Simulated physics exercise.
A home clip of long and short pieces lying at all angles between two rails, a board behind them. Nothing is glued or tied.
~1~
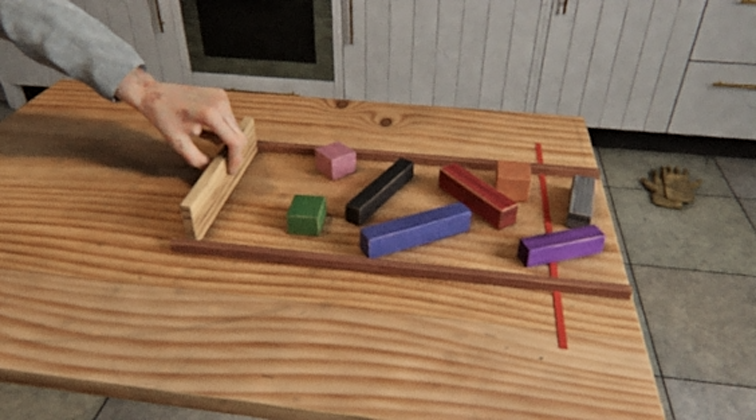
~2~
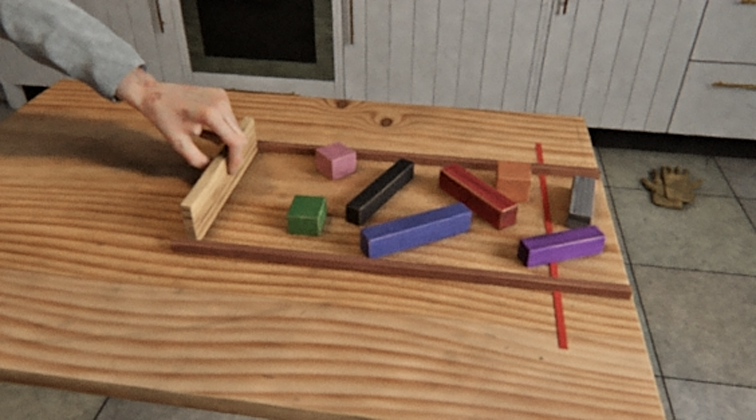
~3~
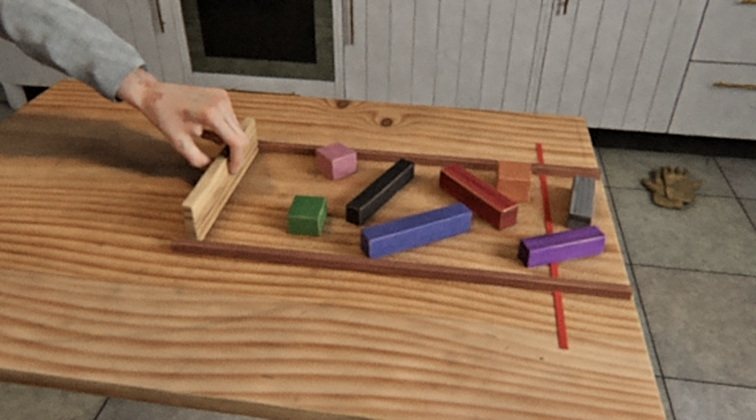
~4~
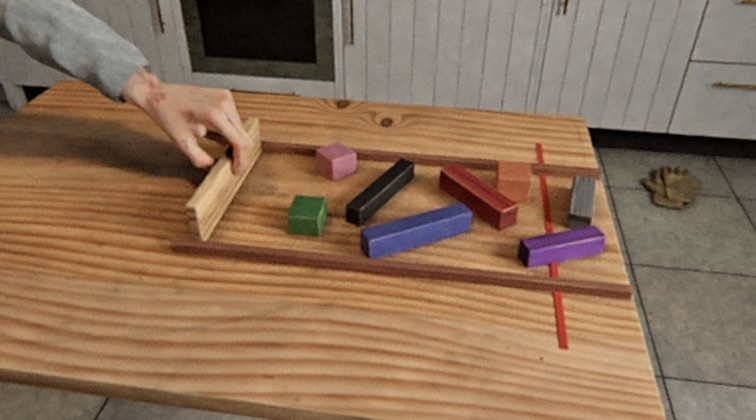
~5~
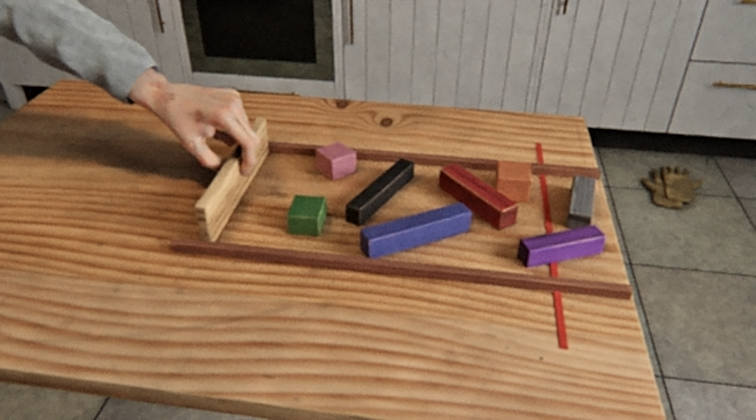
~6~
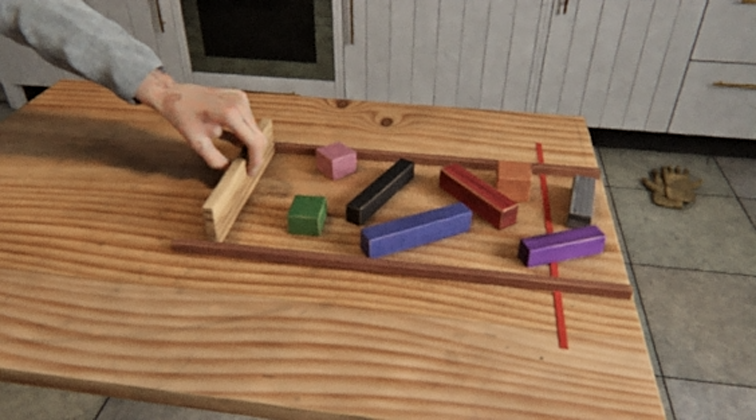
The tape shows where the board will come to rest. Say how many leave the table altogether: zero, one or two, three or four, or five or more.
Outcome: The number that fall off is three or four.
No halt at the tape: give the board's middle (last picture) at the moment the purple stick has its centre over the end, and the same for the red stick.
Its middle is around (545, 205) and around (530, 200).
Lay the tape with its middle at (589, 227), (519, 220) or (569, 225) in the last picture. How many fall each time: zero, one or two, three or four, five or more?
For each place: Five or over; 1 or 2; 3 or 4.
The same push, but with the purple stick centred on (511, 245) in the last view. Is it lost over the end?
The purple stick remains up.
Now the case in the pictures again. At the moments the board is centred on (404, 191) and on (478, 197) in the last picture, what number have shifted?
The counts are 5 and 8.
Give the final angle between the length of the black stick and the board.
Roughly 0° out of line.
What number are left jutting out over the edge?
2 of them.
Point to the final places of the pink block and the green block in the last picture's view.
The pink block at (560, 174), the green block at (569, 235).
A little later, none off yet; grey stick at rest near (582, 202); purple stick at rest near (562, 246); orange block at rest near (513, 181).
Next, none off yet; grey stick at rest near (582, 202); purple stick at rest near (562, 246); orange block shifted about its own width near (544, 178).
When it is over, the number that fall off is three or four; down, red stick, orange block and grey stick.
